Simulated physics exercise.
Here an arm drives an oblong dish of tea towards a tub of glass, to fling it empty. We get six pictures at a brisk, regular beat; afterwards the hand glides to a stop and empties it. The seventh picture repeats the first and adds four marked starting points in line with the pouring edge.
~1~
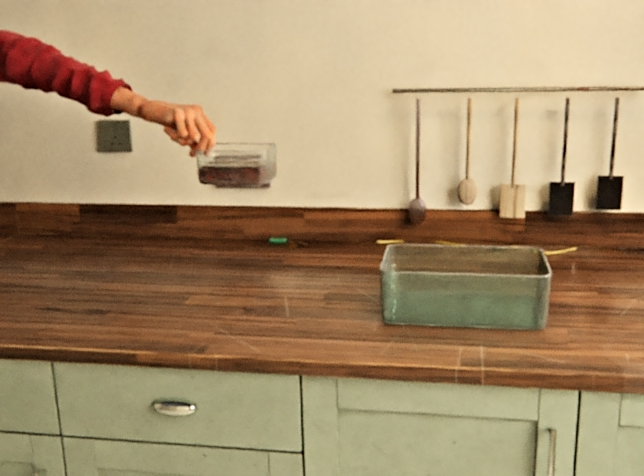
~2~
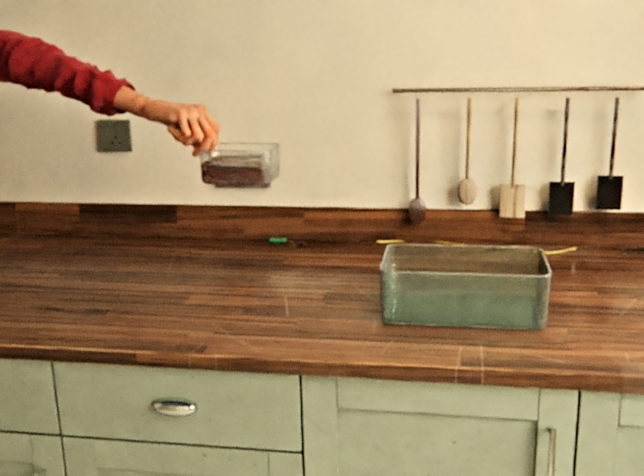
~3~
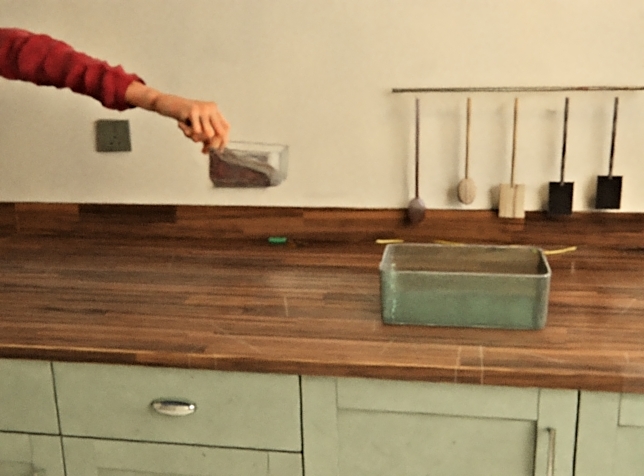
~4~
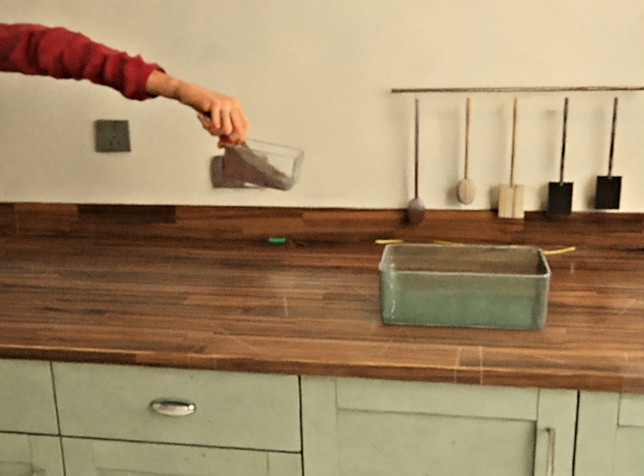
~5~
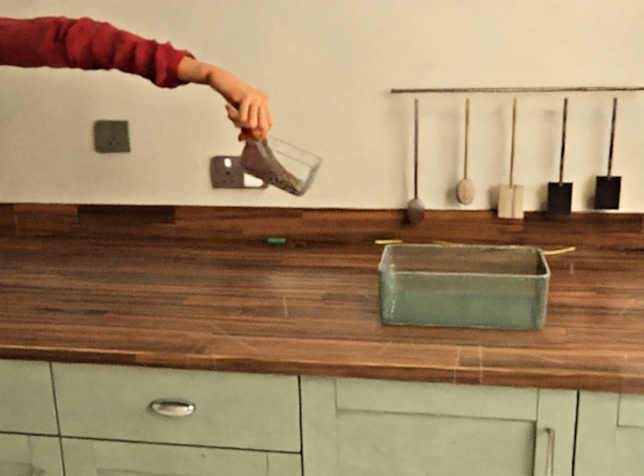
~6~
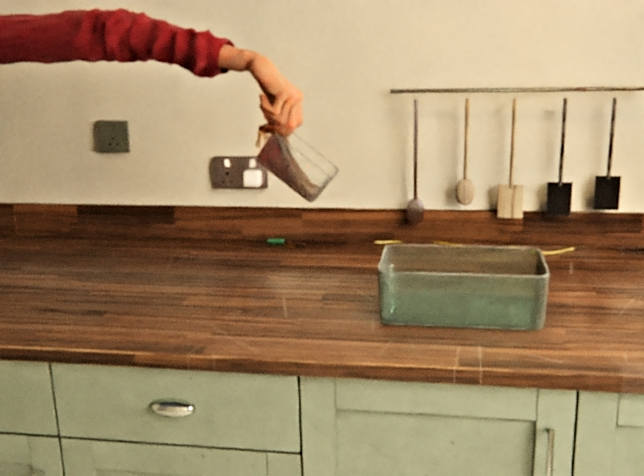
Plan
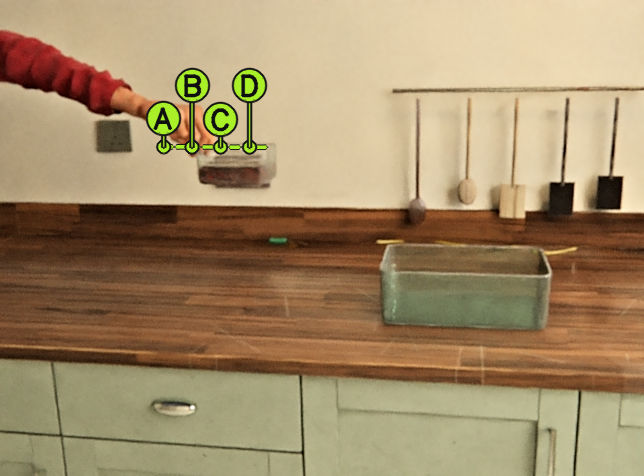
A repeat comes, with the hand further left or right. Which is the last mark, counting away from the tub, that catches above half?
Take D.
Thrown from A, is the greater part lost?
Yes.
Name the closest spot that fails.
That would be C.
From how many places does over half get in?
One of them.
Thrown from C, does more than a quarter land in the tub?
Yes.
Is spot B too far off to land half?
Yes, that goes wrong.
On the marked copy, A at (163, 146); B at (192, 147); C at (220, 147); D at (249, 147).
If A is chosen, about 5 % lands in the tub, 94 % falls short.
If B is chosen, about 17 % lands in the tub, 80 % falls short and 4 % goes beside or beyond.
If C is chosen, about 33 % lands in the tub, 61 % falls short and 6 % goes beside or beyond.
If D is chosen, about 67 % lands in the tub, 26 % falls short and 7 % goes beside or beyond.
